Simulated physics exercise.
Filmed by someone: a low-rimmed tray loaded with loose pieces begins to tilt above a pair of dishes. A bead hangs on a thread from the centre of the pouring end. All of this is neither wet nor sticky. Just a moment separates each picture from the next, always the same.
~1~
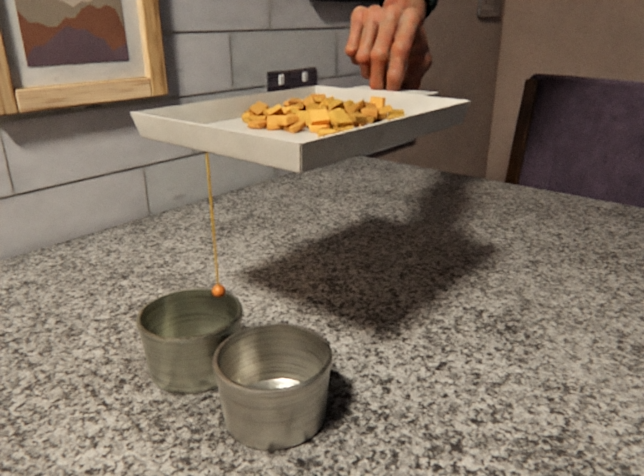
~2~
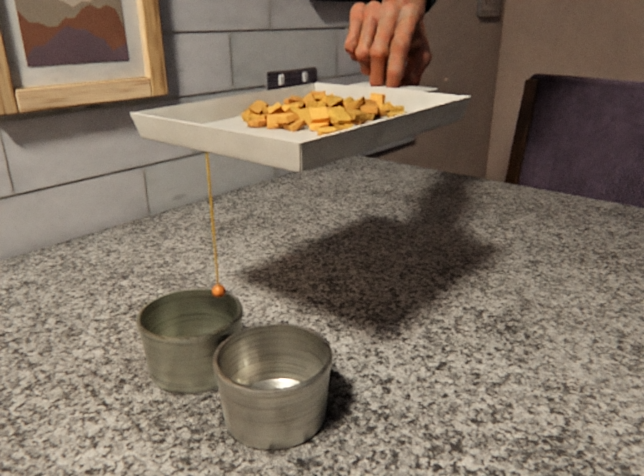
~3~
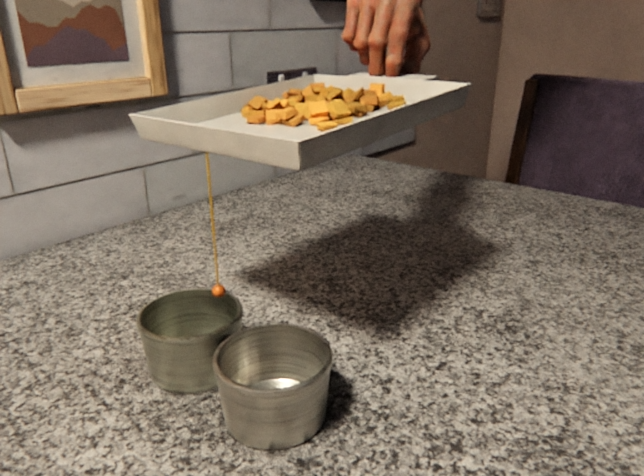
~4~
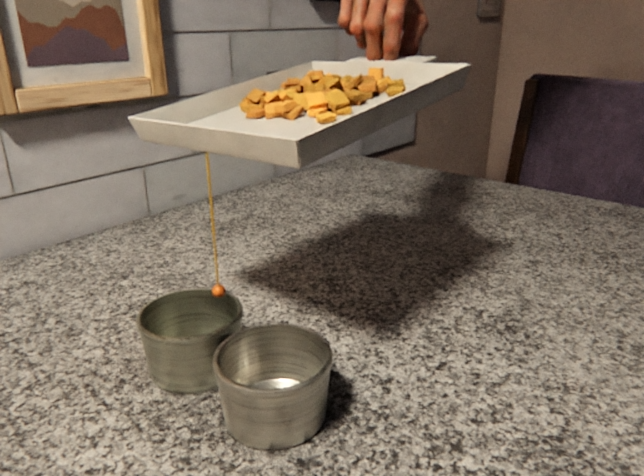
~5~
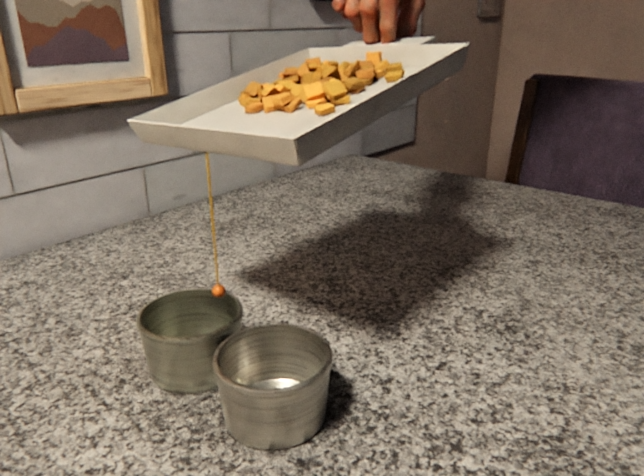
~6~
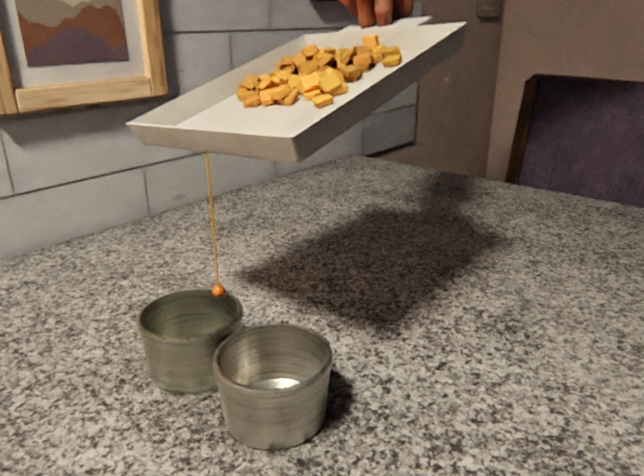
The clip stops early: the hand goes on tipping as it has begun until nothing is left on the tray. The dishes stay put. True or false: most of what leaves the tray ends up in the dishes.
False.
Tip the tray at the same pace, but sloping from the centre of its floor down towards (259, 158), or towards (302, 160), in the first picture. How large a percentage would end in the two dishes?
Around 70 percent for the first aim and around 60 percent for the second.
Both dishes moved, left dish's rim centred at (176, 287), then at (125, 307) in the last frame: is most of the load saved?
For the two places in order: A minority share, a majority share.
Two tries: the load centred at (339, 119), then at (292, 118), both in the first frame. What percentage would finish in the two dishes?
Estimates in order: 30 percent, 20 percent.
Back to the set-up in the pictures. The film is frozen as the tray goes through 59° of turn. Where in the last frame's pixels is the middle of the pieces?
The load's middle is around (176, 119).
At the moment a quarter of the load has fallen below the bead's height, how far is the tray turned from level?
That happens at close to 95 degrees.
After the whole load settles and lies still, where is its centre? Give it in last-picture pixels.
I'd place the middle at about (130, 356).
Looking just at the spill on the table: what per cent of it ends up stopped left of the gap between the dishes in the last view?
It works out to some 100 per cent.
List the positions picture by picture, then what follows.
In the first frame, corners of the pouring end at (139, 112) and (300, 141), level; middle of the load at (321, 112), cereal squares; left dish at (151, 356); right dish at (232, 407); bead on its thread at (219, 291).
In the second frame, corners of the pouring end at (139, 112) and (300, 140), level; middle of the load at (321, 110).
In the third frame, corners of the pouring end at (138, 114) and (298, 139), tipped barely, lowest at the left corner; middle of the load at (321, 103).
In the fourth frame, corners of the pouring end at (136, 116) and (296, 137), tipped a little, lowest at the left corner; middle of the load at (319, 92).
In the fifth frame, corners of the pouring end at (135, 119) and (294, 135), tipped a little, lowest at the left corner; middle of the load at (317, 81).
In the sixth frame, corners of the pouring end at (134, 121) and (291, 133), tipped clearly, lowest at the left corner; middle of the load at (314, 70); left dish at (151, 356); right dish at (232, 407).
Soon after the last picture, tray tipped steeply; nearly all on the tray; a stray few outside both; a small part in the air.
A little later, tray tipped right over; about half on the tray; a small part in the left dish; about a third outside both; a stray few in the air.
Later still, tray tipped past a quarter turn; about a quarter in the left dish; most outside both.
At rest, tray tipped past a quarter turn; none in the right dish; about a quarter in the left dish; most outside both.
